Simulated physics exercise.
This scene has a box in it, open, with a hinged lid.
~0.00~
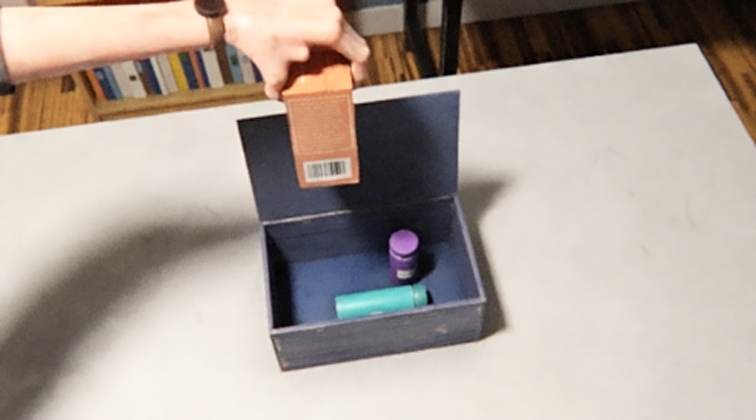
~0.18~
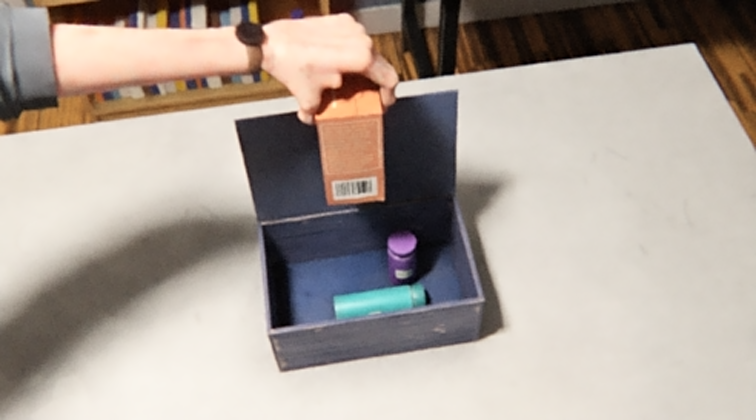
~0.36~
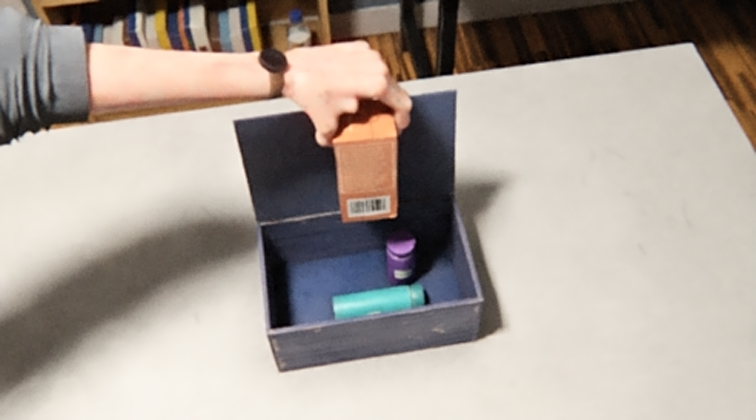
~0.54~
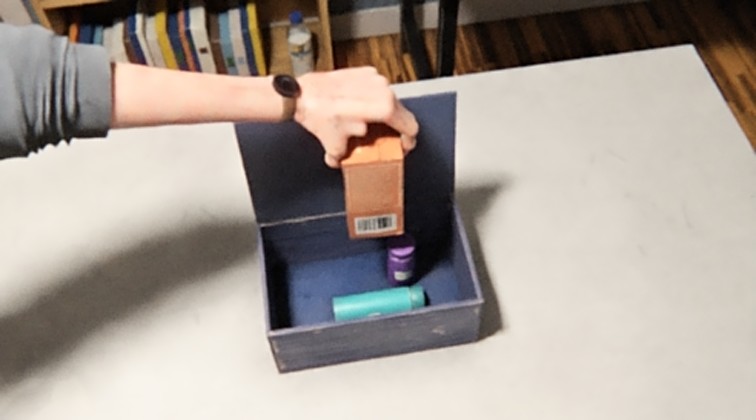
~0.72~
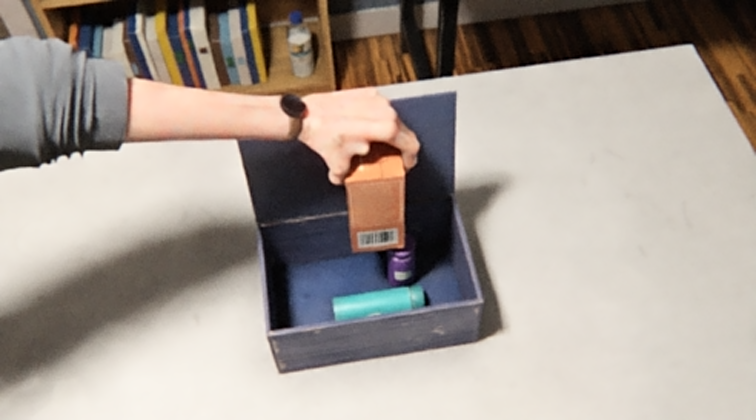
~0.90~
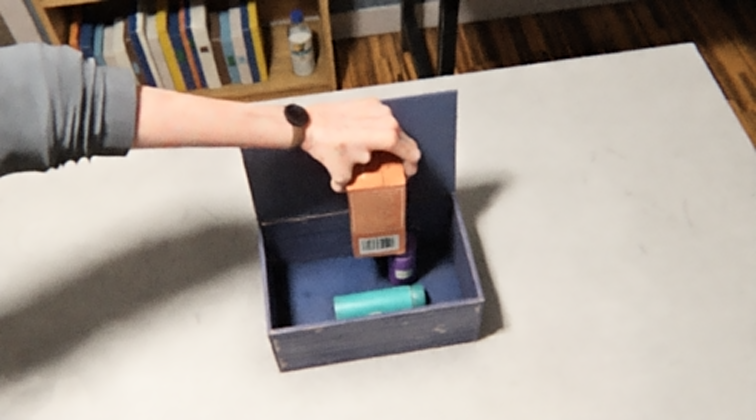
A hand lowering an orange carton into an open dark blue hinged box holding a purple shaker and a teal cylinder.
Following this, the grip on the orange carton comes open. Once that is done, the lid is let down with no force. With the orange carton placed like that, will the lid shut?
Turns out the lid lands in place.
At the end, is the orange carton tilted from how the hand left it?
By the end it has leaned over.
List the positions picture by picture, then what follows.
The first picture shows still above its spot; orange carton (323, 122); purple shaker (404, 259).
The second picture shows still above its spot; orange carton (351, 143); purple shaker (402, 259).
The third picture shows still above its spot; orange carton (365, 163); purple shaker (401, 259).
The fourth picture shows still above its spot; orange carton (372, 182); purple shaker (401, 261).
The fifth picture shows still above its spot; orange carton (375, 198); purple shaker (401, 261).
The sixth picture shows in place under the hand; orange carton (376, 205); purple shaker (402, 259).
After 1.70 s, lid starting down; orange carton on its side near (333, 262); purple shaker turned 58° from how it was put.
After 2.50 s, lid 58° above the rim; orange carton on its side near (334, 263); purple shaker on its side; turquoise shaker shifted about its own width.
In the end (3.6 s), lid shut; toppled in the box, orange carton and purple shaker; moved from the start, turquoise shaker. At the end, from the last picture's camera, orange carton near (334, 263).
